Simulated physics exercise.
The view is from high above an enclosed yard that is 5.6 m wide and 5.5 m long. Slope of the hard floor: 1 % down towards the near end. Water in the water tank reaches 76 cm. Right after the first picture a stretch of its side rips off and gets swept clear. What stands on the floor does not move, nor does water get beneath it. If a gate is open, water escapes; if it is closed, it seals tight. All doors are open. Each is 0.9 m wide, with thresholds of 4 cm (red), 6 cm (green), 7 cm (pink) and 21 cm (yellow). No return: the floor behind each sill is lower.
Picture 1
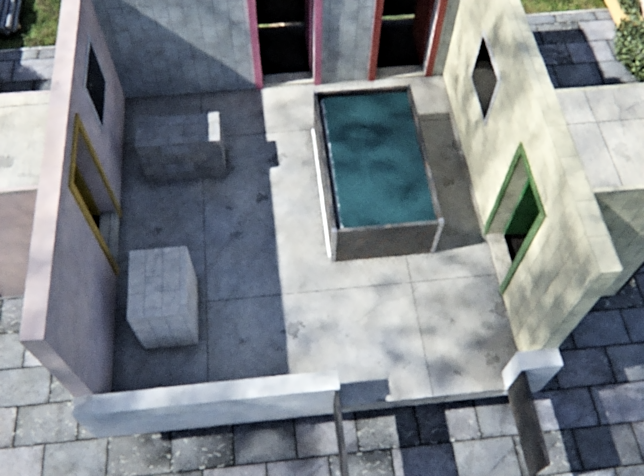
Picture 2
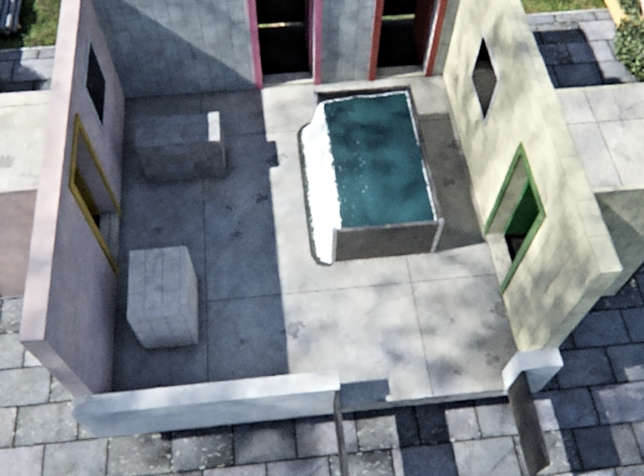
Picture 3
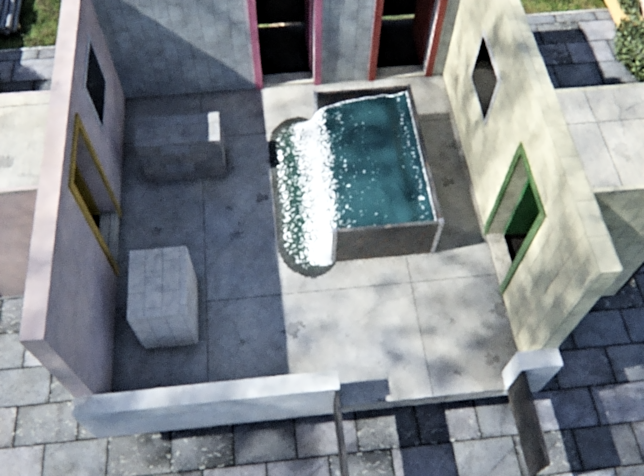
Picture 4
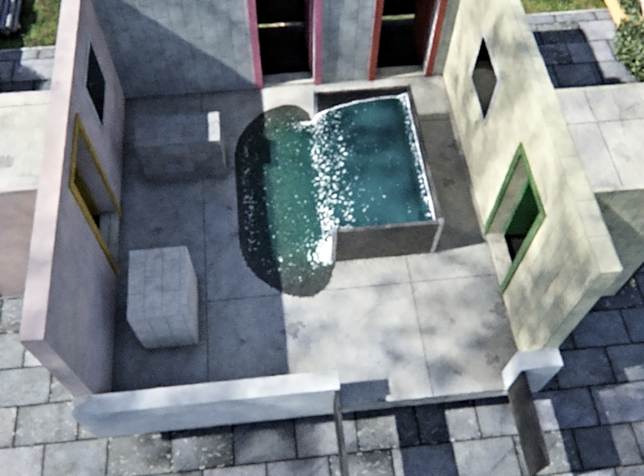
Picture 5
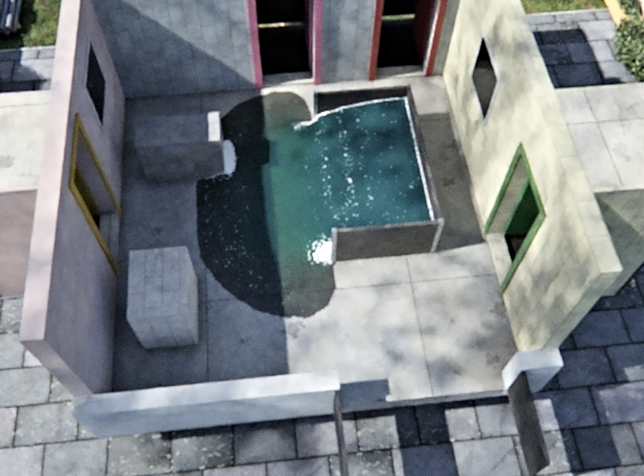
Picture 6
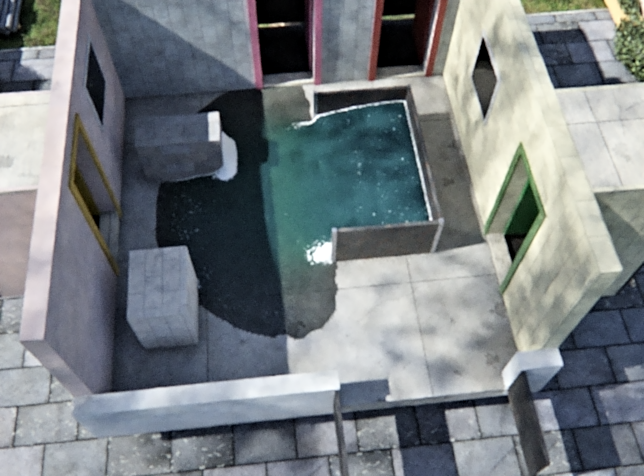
In a small walled yard with open doorways, the left side of a tank of blue-green water gave way, and water poured out leftward, spreading across the floor and around a pale block.
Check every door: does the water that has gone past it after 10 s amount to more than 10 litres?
My prediction: Red door: Limit broken. Green door: Limit broken. Pink door: Limit broken. Yellow door: Limit broken.
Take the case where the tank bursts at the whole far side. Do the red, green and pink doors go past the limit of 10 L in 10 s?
Door red goes beyond, door green stays within, door pink goes beyond.
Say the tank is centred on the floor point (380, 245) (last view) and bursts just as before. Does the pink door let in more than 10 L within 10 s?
Well, pink ends up inside the mark.
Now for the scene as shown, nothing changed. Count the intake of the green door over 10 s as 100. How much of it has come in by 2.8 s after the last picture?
I'd put it at about 0 per cent by that point.
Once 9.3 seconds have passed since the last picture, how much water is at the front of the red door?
Roughly 3.0 cm deep.
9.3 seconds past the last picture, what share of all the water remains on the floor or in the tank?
Close to 76 in a hundred remains.
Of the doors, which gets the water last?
I'd say the green one.
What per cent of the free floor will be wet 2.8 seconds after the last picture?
70 %.
Then, 0.7 s after the last picture water covers 50 % of the floor and is deepest (48 cm) near (126, 102); red door not reached, green door not reached, pink door 5 cm at the sill, 0 L in, yellow door 44 cm at the sill, 43 L in.
Then, 1.5 s after the last picture water covers 55 % of the floor and is deepest (40 cm) near (126, 102); red door not reached, green door not reached, pink door 4 cm at the sill, 0 L in, yellow door 37 cm at the sill, 149 L in.
Then, 2.8 s after the last picture water covers 70 % of the floor and is deepest (30 cm) near (112, 412); red door not reached, green door not reached, pink door 11 cm at the sill, 0 L in, yellow door 23 cm at the sill, 193 L in.
Then, 5.3 s after the last picture water covers 95 % of the floor and is deepest (18 cm) near (489, 288); red door 6 cm at the sill, 2 L in, green door 12 cm at the sill, 6 L in, pink door 8 cm at the sill, 23 L in, yellow door 9 cm at the sill, 197 L in.
Then, 9.3 s after the last picture water covers 100 % of the floor and is deepest (11 cm) near (221, 400); red door 3 cm at the sill, 20 L in, green door 8 cm at the sill, 48 L in, pink door 3 cm at the sill, 25 L in, yellow door 6 cm at the sill, 197 L in.
